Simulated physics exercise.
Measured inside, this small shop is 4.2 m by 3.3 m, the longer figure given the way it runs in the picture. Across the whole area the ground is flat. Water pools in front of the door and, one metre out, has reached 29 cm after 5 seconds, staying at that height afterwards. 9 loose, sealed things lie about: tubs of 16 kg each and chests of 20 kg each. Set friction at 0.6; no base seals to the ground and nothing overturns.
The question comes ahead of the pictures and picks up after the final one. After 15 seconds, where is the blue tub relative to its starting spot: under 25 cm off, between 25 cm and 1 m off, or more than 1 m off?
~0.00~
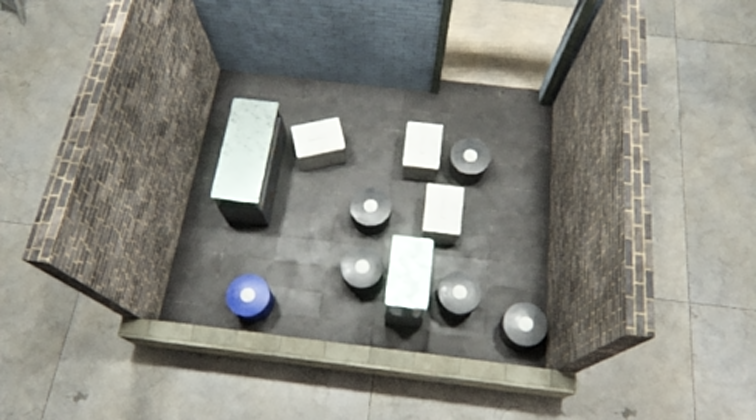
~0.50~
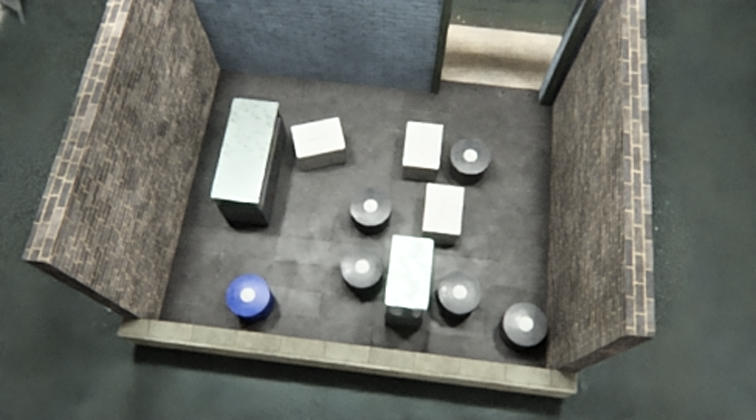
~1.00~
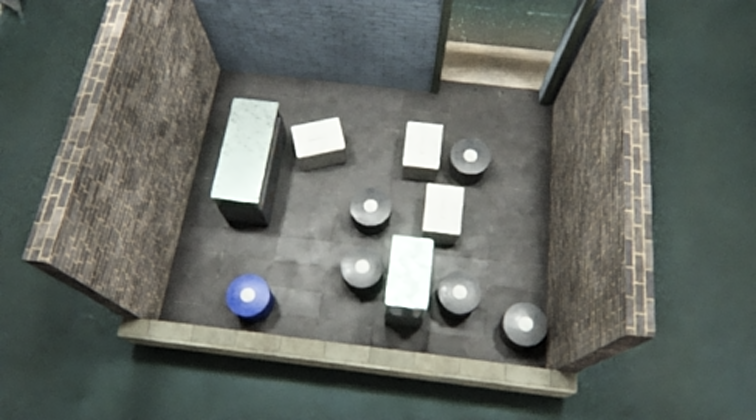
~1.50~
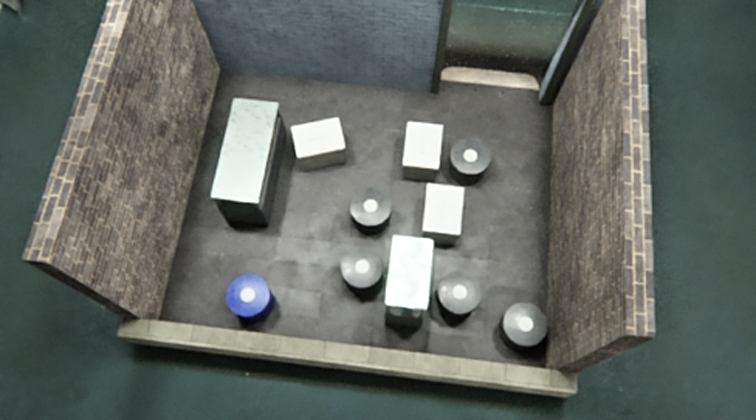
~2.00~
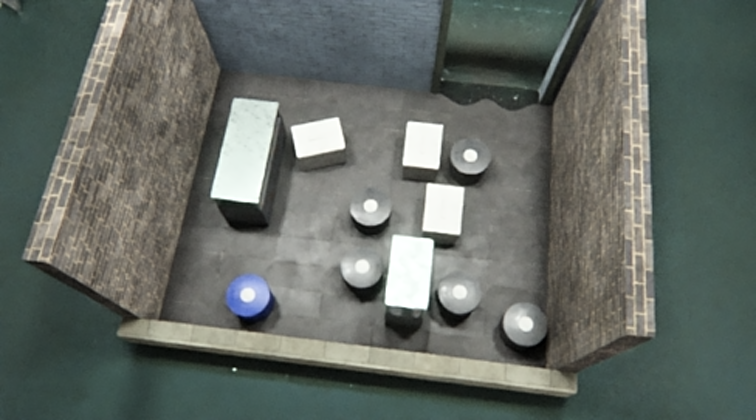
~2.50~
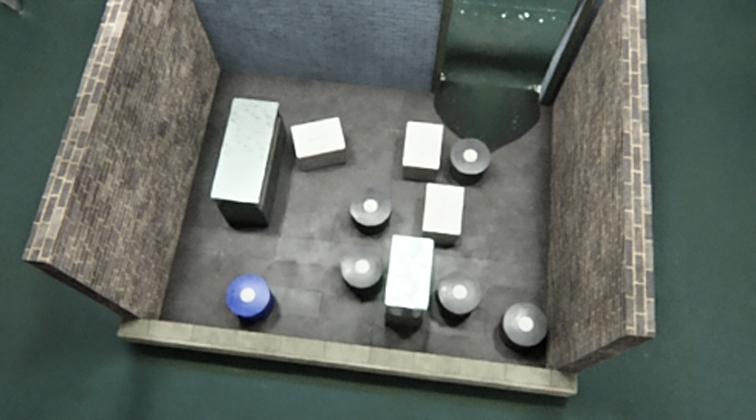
Prediction: It relocates a long stretch.
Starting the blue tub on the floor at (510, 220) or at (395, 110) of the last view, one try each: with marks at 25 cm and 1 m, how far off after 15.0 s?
In turn: It creeps a little; it goes a long way.
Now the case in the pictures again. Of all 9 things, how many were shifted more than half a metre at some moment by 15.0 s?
It works out to 9.
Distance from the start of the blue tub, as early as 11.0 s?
Some 250 cm from the start.
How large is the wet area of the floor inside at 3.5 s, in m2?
I'd put it close to 2.5 m2.
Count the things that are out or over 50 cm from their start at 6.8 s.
3.
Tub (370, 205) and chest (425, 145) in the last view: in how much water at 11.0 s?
Around 21 cm and 10 cm.
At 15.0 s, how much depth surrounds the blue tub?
21 cm, roughly.
After 3.5 s the blue tub is near (248, 295), 0.0 m from its start, aground; 0 afloat.
After 6.8 s the blue tub is near (248, 295), 0.0 m from its start, aground; 4 afloat.
After 11.0 s the blue tub is near (228, 71), 2.7 m from its start, afloat; 9 afloat.
After 15.0 s the blue tub is near (432, 188), 2.3 m from its start, afloat; 9 afloat.
